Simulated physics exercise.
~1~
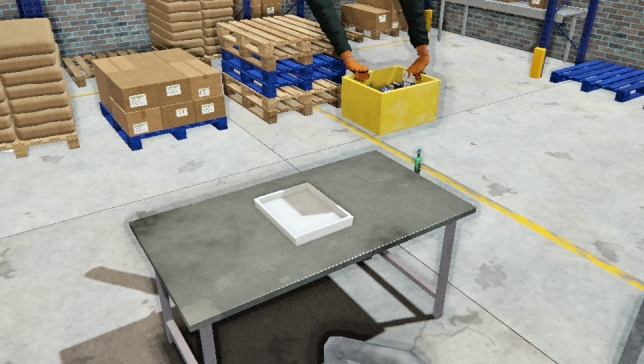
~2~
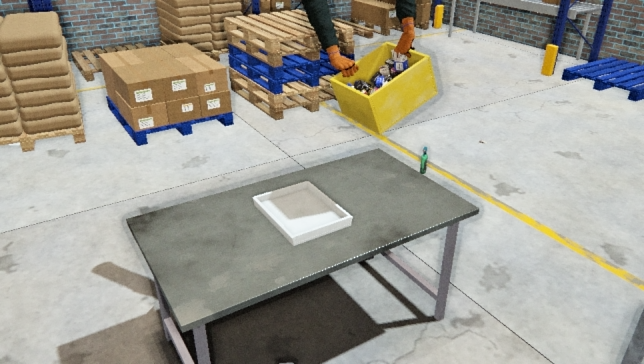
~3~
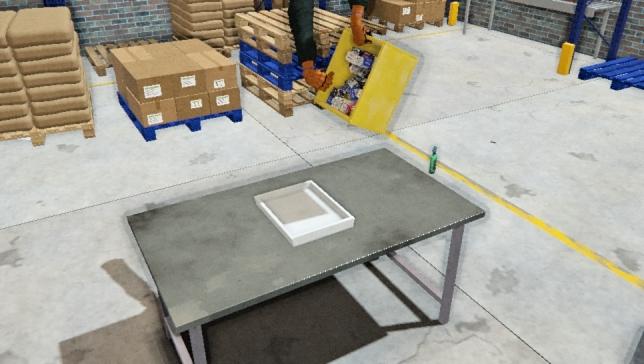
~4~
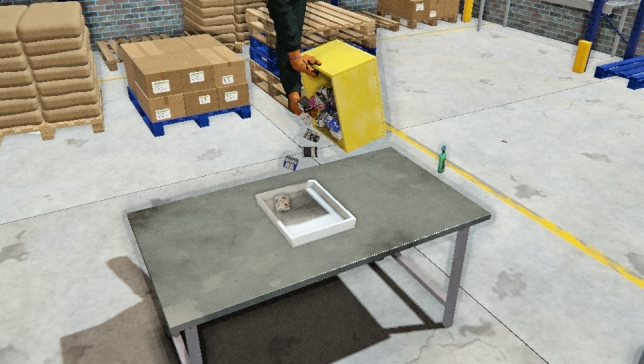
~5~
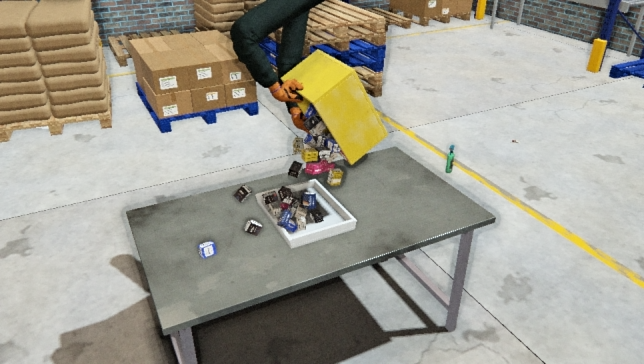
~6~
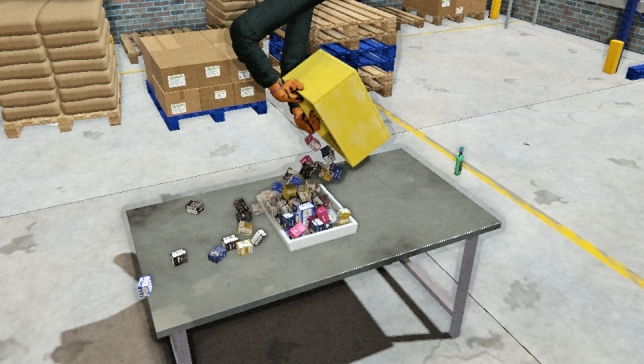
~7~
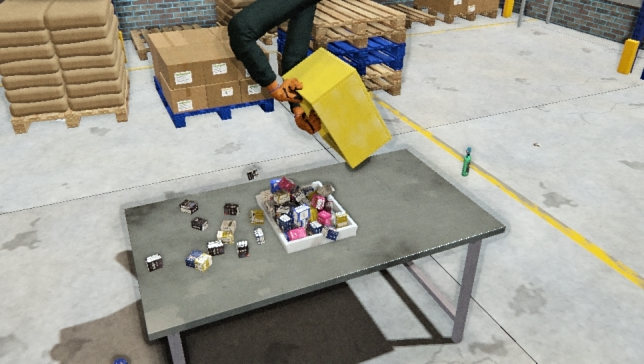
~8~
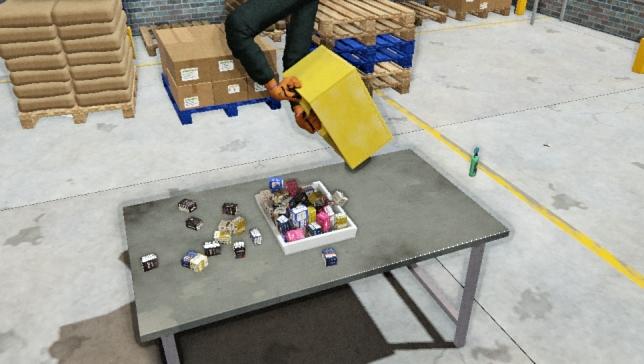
In a warehouse, gloved hands tip a yellow tote, spilling small cartons into and around a white tray.
